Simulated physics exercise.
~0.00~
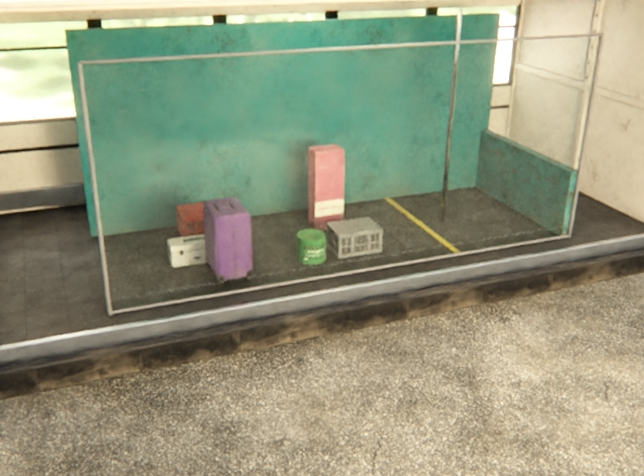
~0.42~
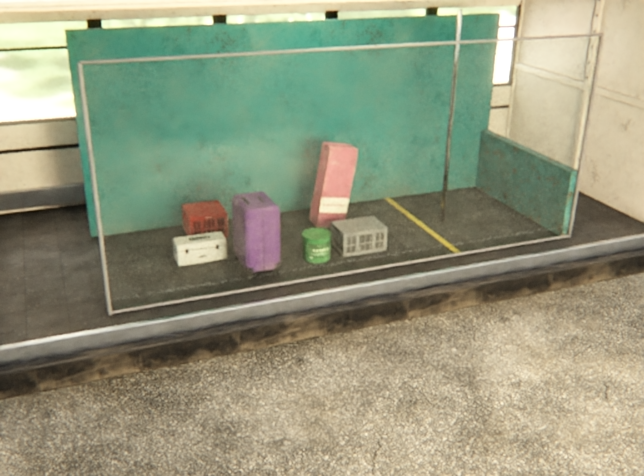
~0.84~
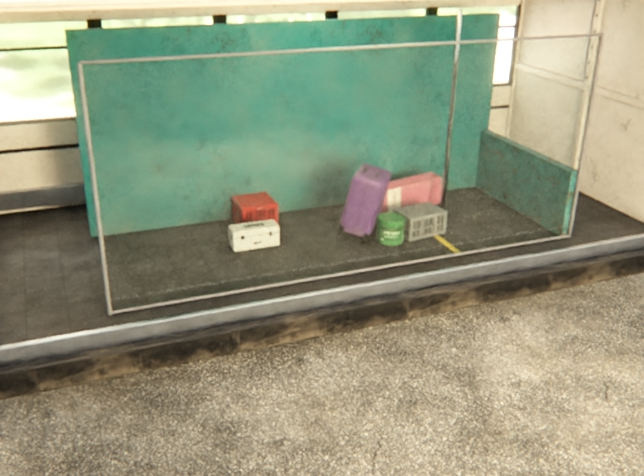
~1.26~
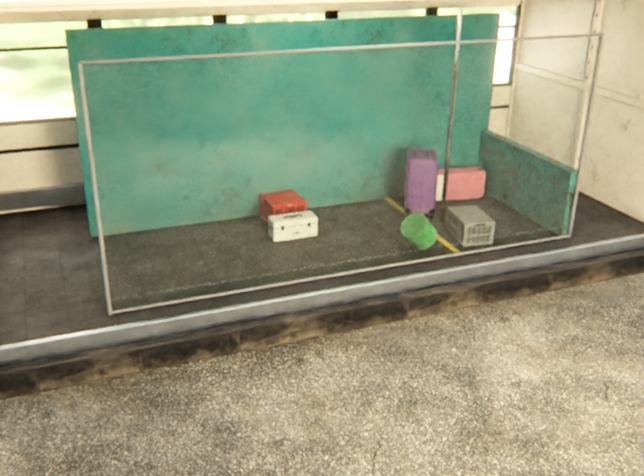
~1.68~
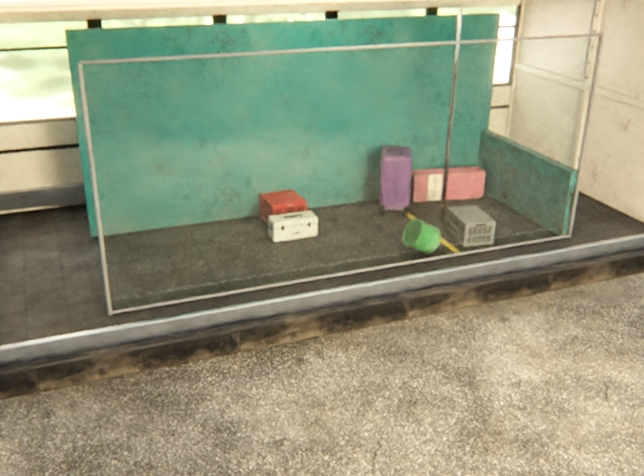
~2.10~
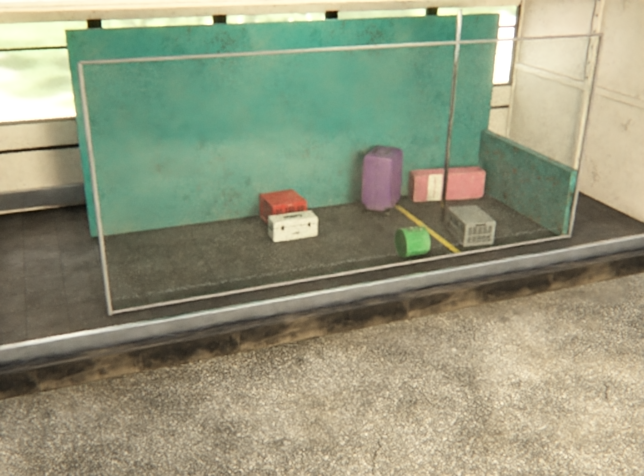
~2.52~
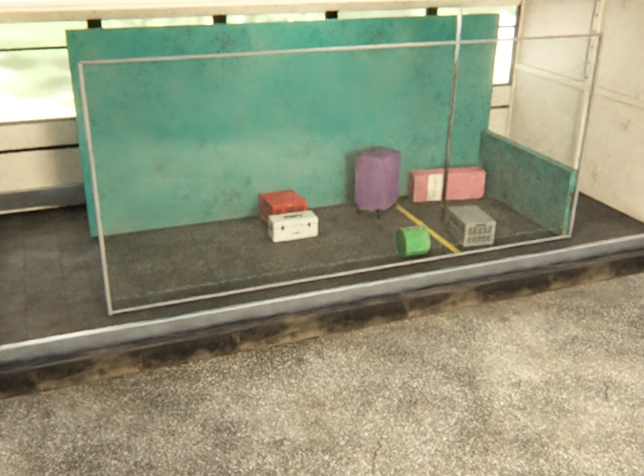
A purple case and other items slide right; the pink box topples past the yellow line.
